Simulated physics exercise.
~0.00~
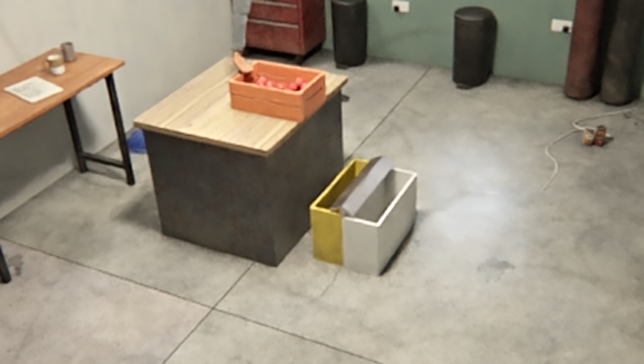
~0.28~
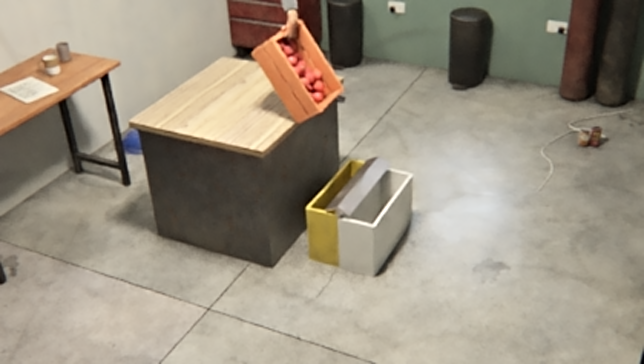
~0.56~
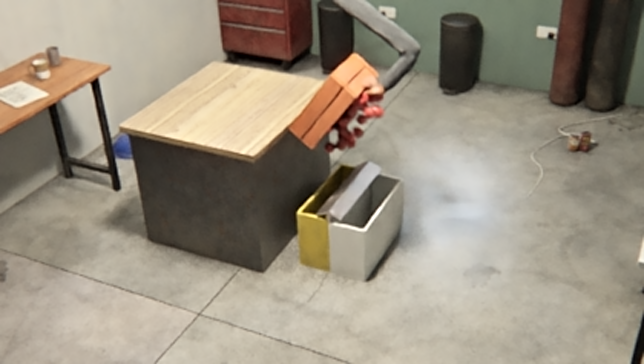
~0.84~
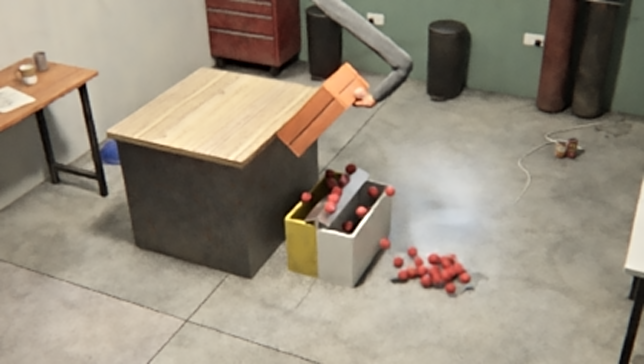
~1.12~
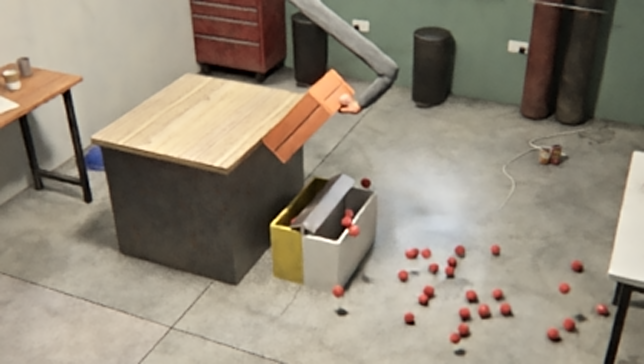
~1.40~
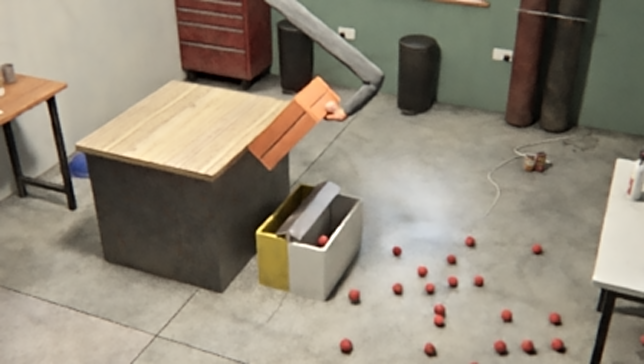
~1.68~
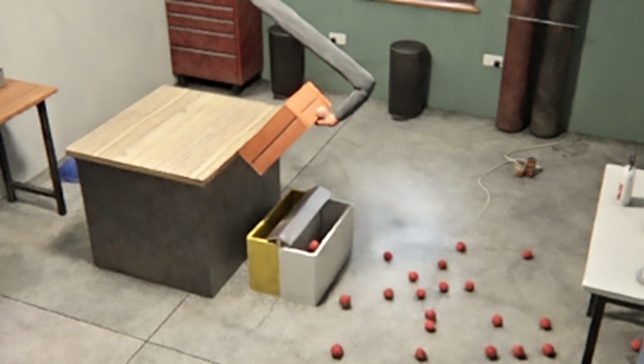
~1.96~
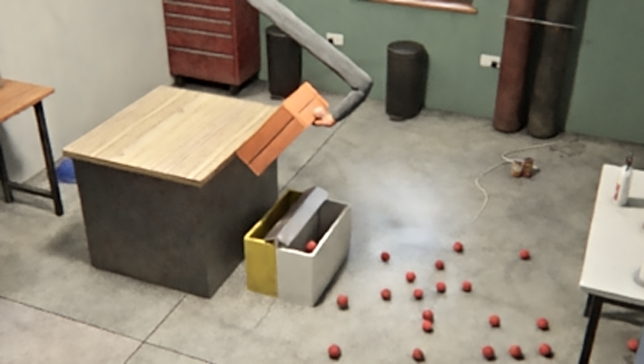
A grey arm tipping an orange tote of tomatoes off a bench over two troughs, most scattering across the concrete floor.
